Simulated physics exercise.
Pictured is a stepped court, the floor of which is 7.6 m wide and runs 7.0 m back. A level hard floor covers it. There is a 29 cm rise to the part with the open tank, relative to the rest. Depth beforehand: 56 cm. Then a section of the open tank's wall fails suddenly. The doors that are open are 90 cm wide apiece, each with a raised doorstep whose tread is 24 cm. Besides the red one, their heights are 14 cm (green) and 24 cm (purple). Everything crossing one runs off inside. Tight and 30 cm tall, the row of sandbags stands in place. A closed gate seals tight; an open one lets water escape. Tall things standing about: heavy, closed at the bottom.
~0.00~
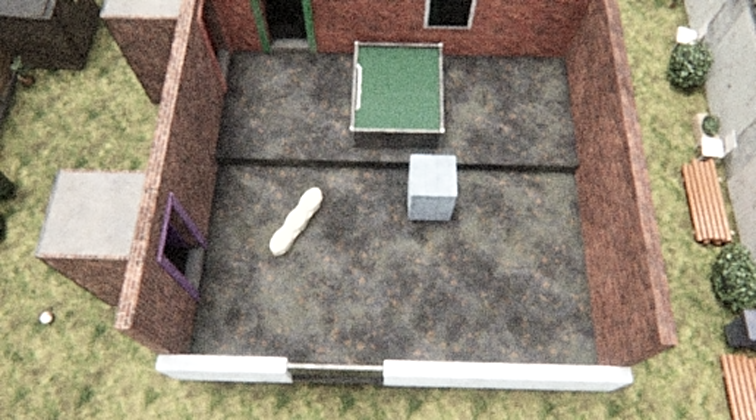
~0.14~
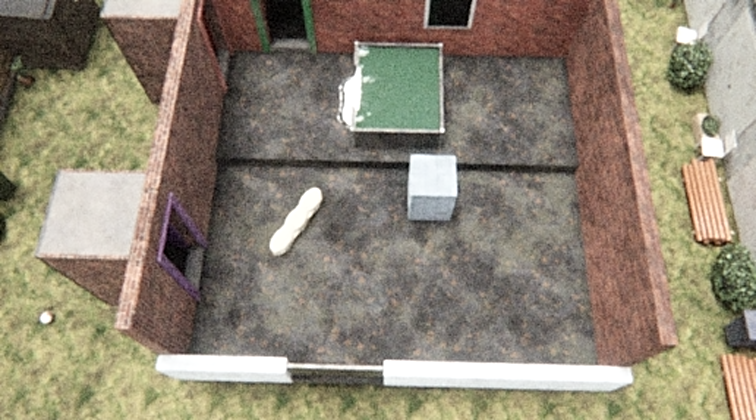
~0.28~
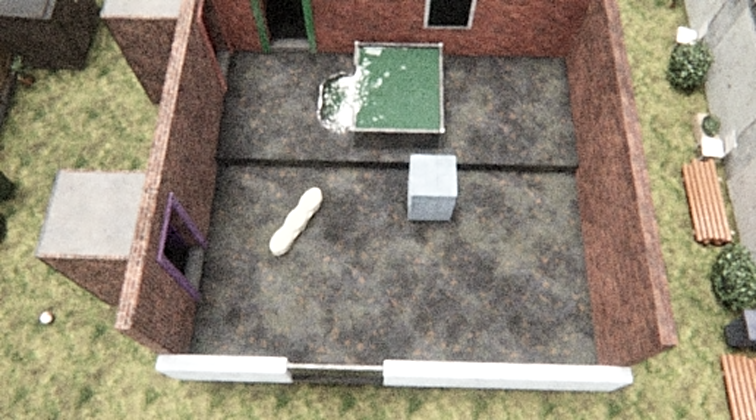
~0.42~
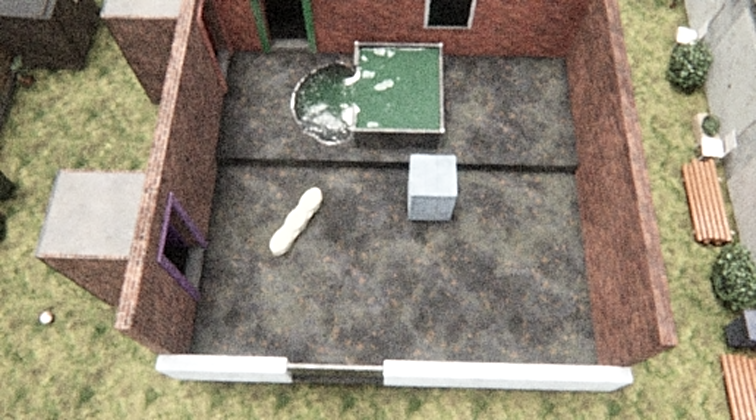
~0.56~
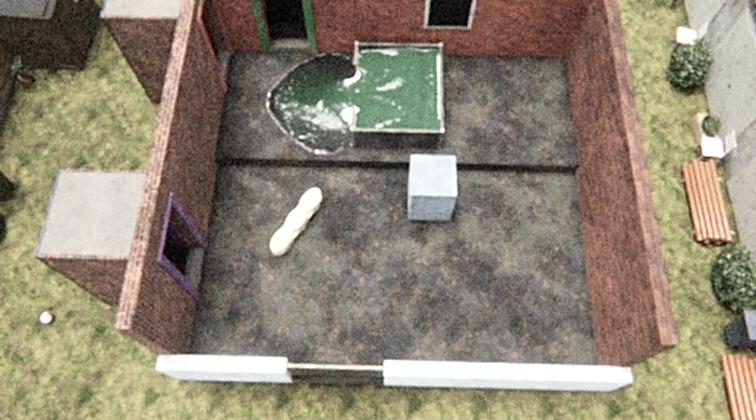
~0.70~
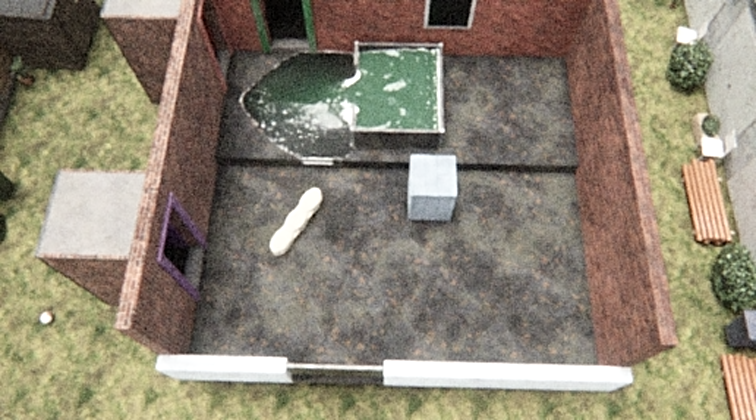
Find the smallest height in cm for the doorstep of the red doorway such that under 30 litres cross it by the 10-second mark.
Around 22 cm is just enough.
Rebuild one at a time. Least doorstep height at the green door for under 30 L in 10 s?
Green - roughly 12.0 cm.
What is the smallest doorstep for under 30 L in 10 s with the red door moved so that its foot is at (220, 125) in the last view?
Minimum: Close to 17 cm.
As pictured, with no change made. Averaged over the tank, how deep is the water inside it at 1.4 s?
The mean depth is roughly 39 cm.
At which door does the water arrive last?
Answer: The purple door.
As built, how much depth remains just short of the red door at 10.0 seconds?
It works out to about 7.5 centimetres deep.
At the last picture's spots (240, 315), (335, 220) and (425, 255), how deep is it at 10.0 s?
I'd read roughly 10, 2 and 2 cm there.
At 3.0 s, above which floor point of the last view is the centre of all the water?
It lies near (324, 114) in the last picture.
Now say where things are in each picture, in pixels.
The first picture shows the open tank at (398, 88) is whole and still, 56 cm deep; the red door at (217, 41) is dry.
In the second picture, water pours out at (357, 98) and has run 0.3 m, to (344, 121); about 8 cm deep outside, 56 cm at the back.
In the third picture, water pours out at (357, 98) and has run 0.7 m, to (322, 111); about 10 cm deep outside, 56 cm at the back.
In the fourth picture, water pours out at (357, 98) and has run 1.3 m, to (297, 110); about 7 cm deep outside, 56 cm at the back.
In the fifth picture, the gap is at (357, 98), the front 1.8 m out at (273, 107); the back of the open tank holds 51 cm.
In the sixth picture, the gap is at (357, 97), the front 2.4 m out at (246, 102); the back of the open tank holds 47 cm; the red door at (217, 41), 3.0 m from the gap, is still 0.8 m from the nearest water.
After 1.4 s water covers 15 % of the floor, deepest (30 cm) near (347, 104); 22 cm at the red door, 0 litres in over its 20 cm doorstep.
After 3.0 s water covers 25 % of the floor, deepest (24 cm) near (229, 68); 23 cm at the red door, 39 litres in over its 20 cm doorstep.
After 10.0 s water covers 75 % of the floor, deepest (12 cm) near (188, 363); 8 cm at the red door, 44 litres in over its 20 cm doorstep.
At the red door as built, the water arrived by 1.1 s and peaked near 31 cm at 2.2 s.
Run again over the same 10 s with other heights there, 53 litres in over 19 cm, 12 litres over 26 cm. The limit of 30 litres is kept from about 22 cm up.
